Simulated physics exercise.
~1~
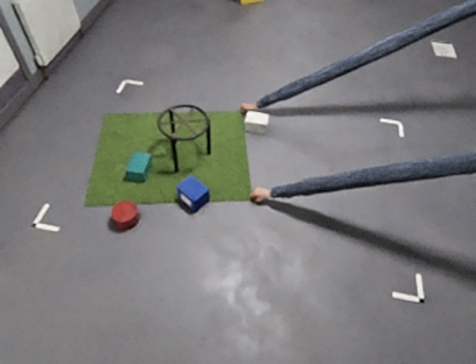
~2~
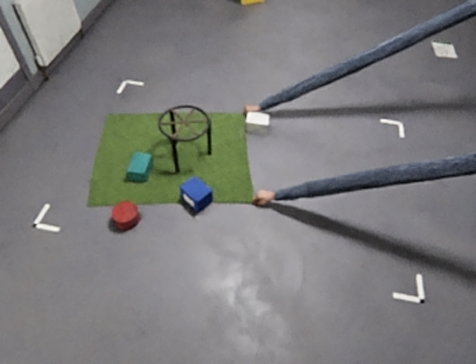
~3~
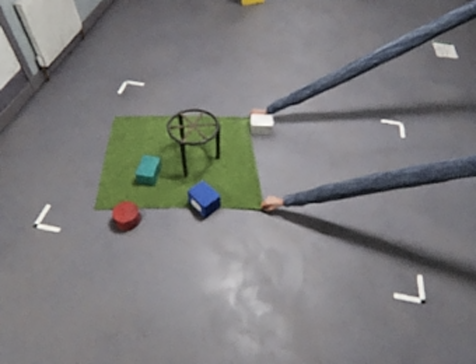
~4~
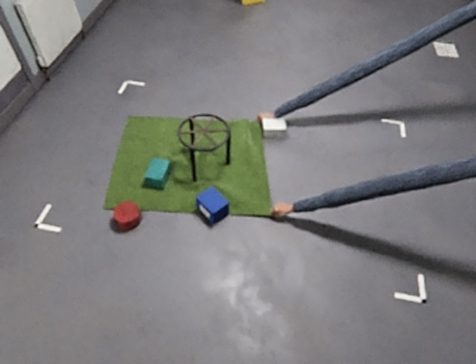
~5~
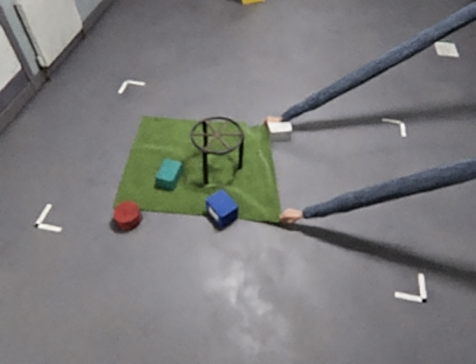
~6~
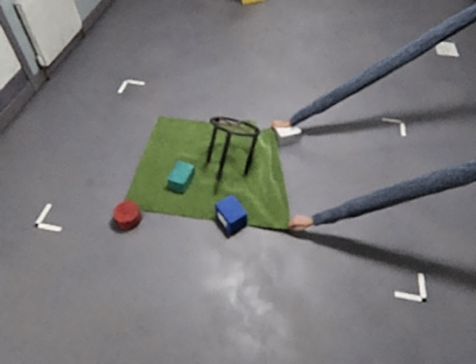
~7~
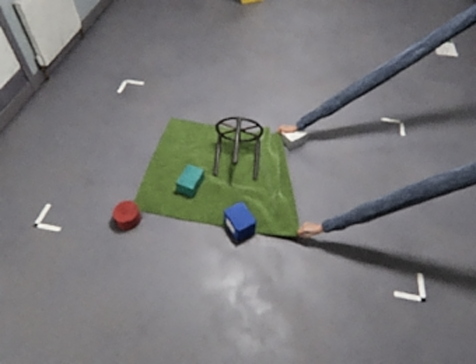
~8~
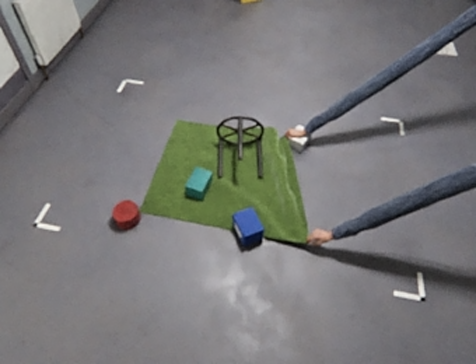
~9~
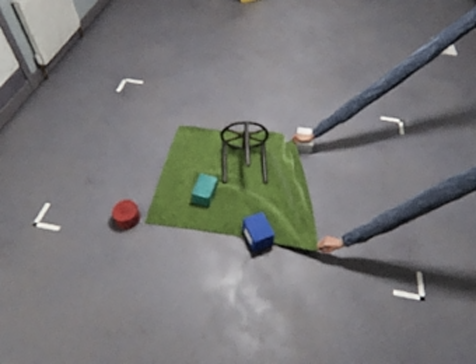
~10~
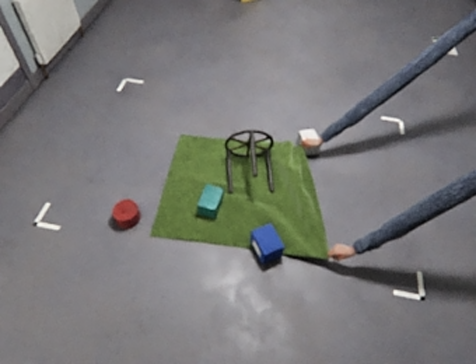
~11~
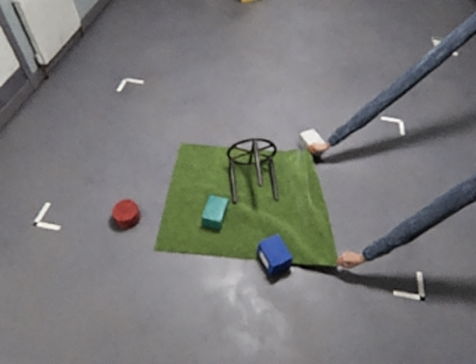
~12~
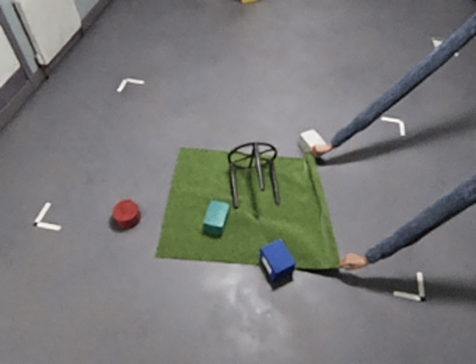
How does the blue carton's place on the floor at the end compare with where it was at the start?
It ends up well to the right of its starting place and lower down, having travelled along with the green mat.
The clip opens on a green play mat on a grey hallway floor, with a black stool, a teal crate and a blue carton on it, a white crate at its right edge and a red tub by its lower left corner. Two arms reach in from the right and drag the mat rightward, carrying the stool, teal crate and carton along. The white crate shifts right too, while the stool turns partway round. The hands then draw the mat downward as well. It ends lower and farther right, its load still aboard, the tub left behind in place.
